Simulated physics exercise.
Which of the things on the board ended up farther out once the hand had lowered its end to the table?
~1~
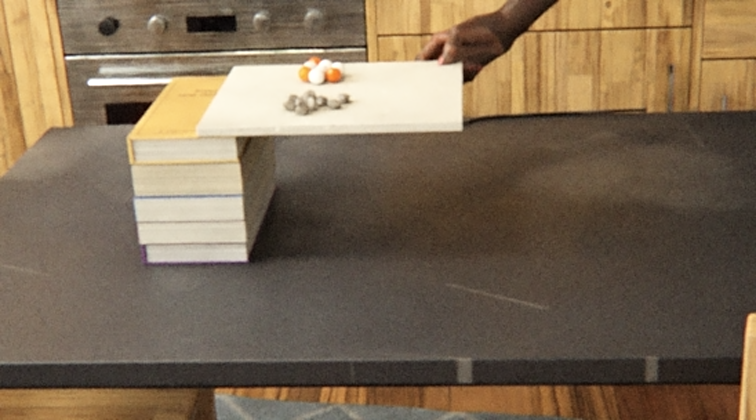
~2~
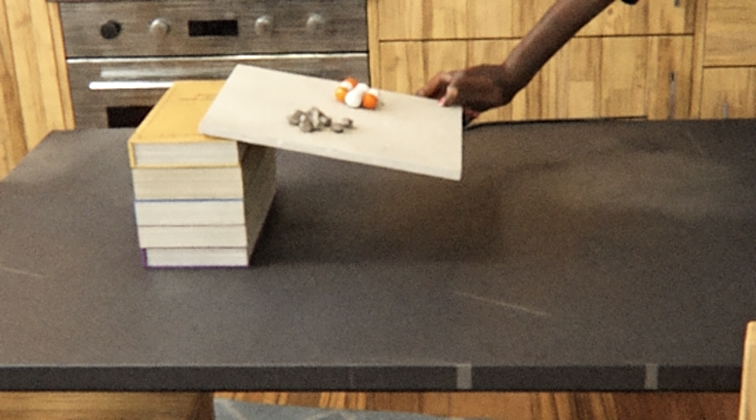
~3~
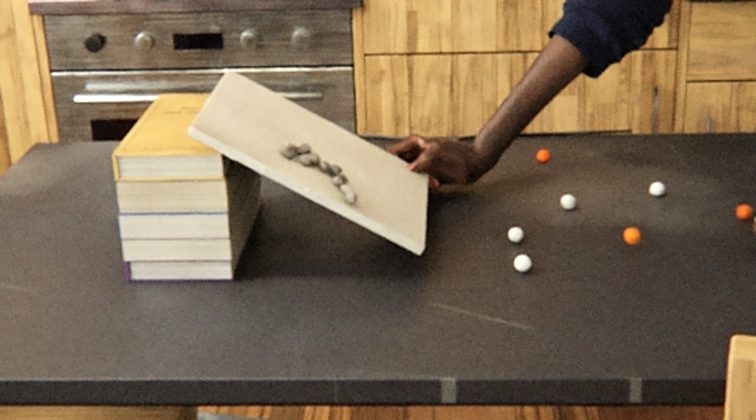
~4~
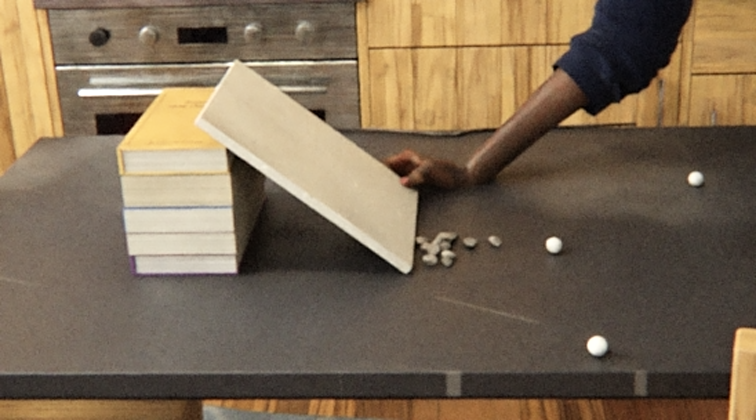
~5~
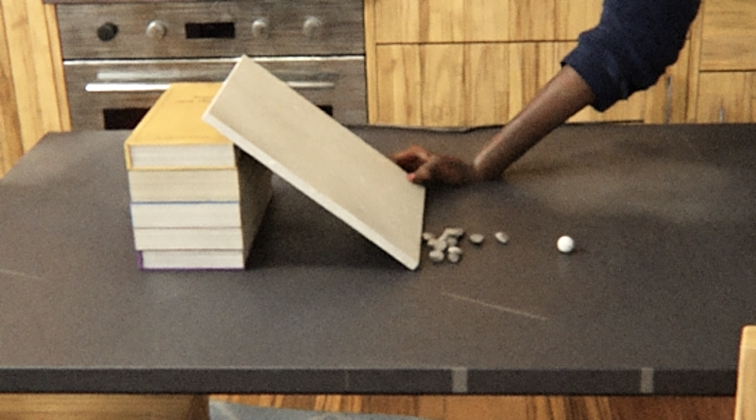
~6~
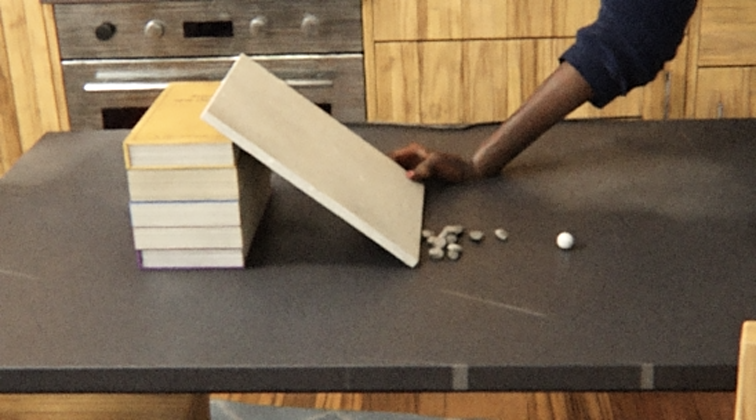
The orange and white balls went farther, rolling away across the table until only one white ball was left in sight, while the grey pebbles mostly stopped at the foot of the board.
